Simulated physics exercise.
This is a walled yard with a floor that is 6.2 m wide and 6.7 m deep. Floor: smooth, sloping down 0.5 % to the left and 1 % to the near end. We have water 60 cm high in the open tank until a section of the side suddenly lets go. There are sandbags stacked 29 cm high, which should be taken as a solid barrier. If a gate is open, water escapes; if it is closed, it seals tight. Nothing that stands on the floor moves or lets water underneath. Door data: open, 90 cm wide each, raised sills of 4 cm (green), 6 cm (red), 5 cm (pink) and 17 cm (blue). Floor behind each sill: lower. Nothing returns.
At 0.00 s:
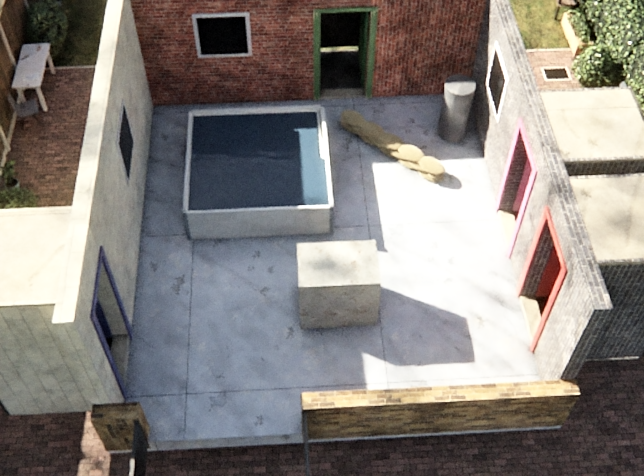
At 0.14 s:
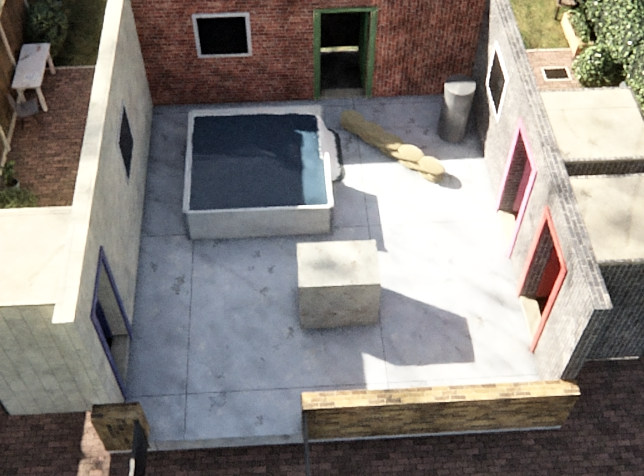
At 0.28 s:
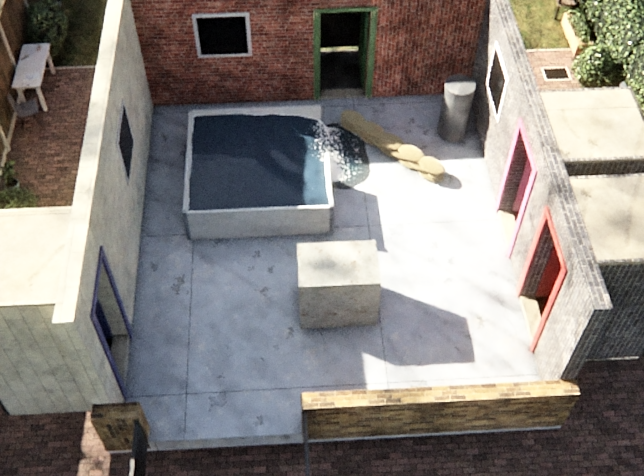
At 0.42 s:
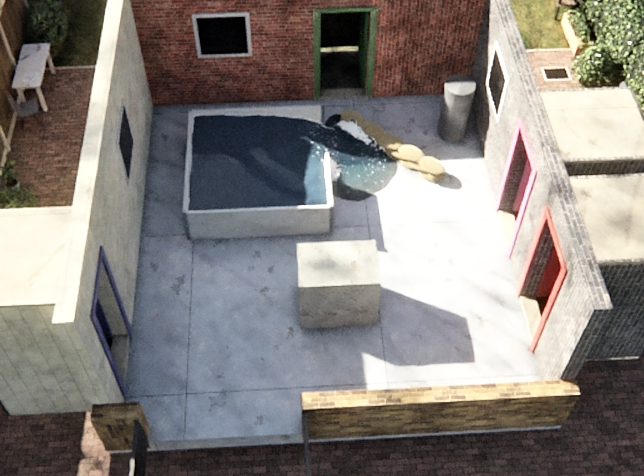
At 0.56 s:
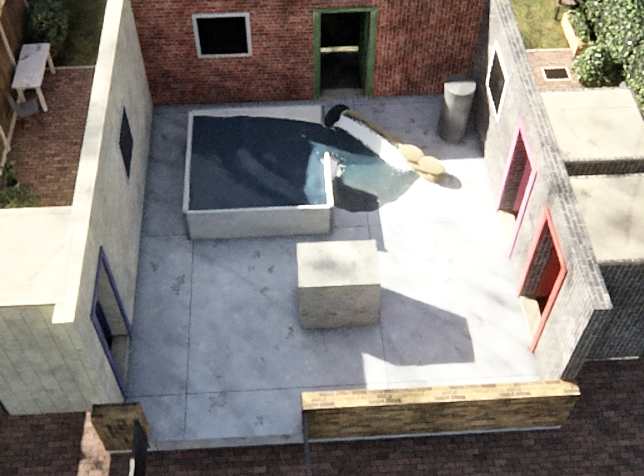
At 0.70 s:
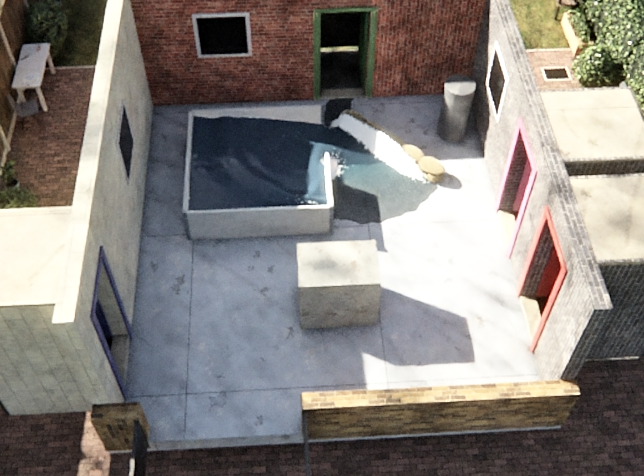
A walled yard with a pale concrete floor is seen from high above, its near side partly open. A square tank of dark water stands toward the back left, near a tan sandbag row, a grey cylinder, a central block and green, blue, pink and red doorways. Water bursts from the tank's right side and spreads rightward over the floor and around the sandbags, while the camera stays still.
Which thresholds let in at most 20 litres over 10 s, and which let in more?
Green door: Limit broken; red door: Limit broken; pink door: Limit broken; blue door: Limit unbroken.
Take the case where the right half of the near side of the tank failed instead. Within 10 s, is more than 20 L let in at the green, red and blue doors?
Compared with the limit, green is lower, red is higher and blue is lower.
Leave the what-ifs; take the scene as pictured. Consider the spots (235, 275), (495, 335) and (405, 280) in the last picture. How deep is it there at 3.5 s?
First spot near 0 cm, second near 7 cm, third near 3 cm.
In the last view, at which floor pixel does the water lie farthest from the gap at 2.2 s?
About pixel (534, 371).
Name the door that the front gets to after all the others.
Lab note: Last arrival at the blue door.
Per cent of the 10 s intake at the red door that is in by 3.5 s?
I'd put it at about 20 per cent by that point.
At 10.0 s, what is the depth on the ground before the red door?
About 8.5 cm.
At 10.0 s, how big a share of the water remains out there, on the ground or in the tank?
Around 82 per cent of the water.
After 1.4 s water covers 20 % of the floor and is deepest (48 cm) near (352, 138); green door 6 cm at the sill, 3 L in, red door not reached, pink door 2 cm at the sill, 0 L in, blue door not reached.
After 2.2 s water covers 40 % of the floor and is deepest (42 cm) near (352, 138); green door 8 cm at the sill, 34 L in, red door 10 cm at the sill, 0 L in, pink door 6 cm at the sill, 25 L in, blue door not reached.
After 3.5 s water covers 55 % of the floor and is deepest (34 cm) near (530, 404); green door 7 cm at the sill, 83 L in, red door 11 cm at the sill, 15 L in, pink door 9 cm at the sill, 99 L in, blue door not reached.
After 6.0 s water covers 85 % of the floor and is deepest (19 cm) near (542, 403); green door 6 cm at the sill, 137 L in, red door 11 cm at the sill, 36 L in, pink door 8 cm at the sill, 179 L in, blue door 11 cm at the sill, 0 L in.
After 10.0 s water covers 95 % of the floor and is deepest (14 cm) near (123, 427); green door 5 cm at the sill, 166 L in, red door 9 cm at the sill, 76 L in, pink door 6 cm at the sill, 216 L in, blue door 11 cm at the sill, 0 L in.
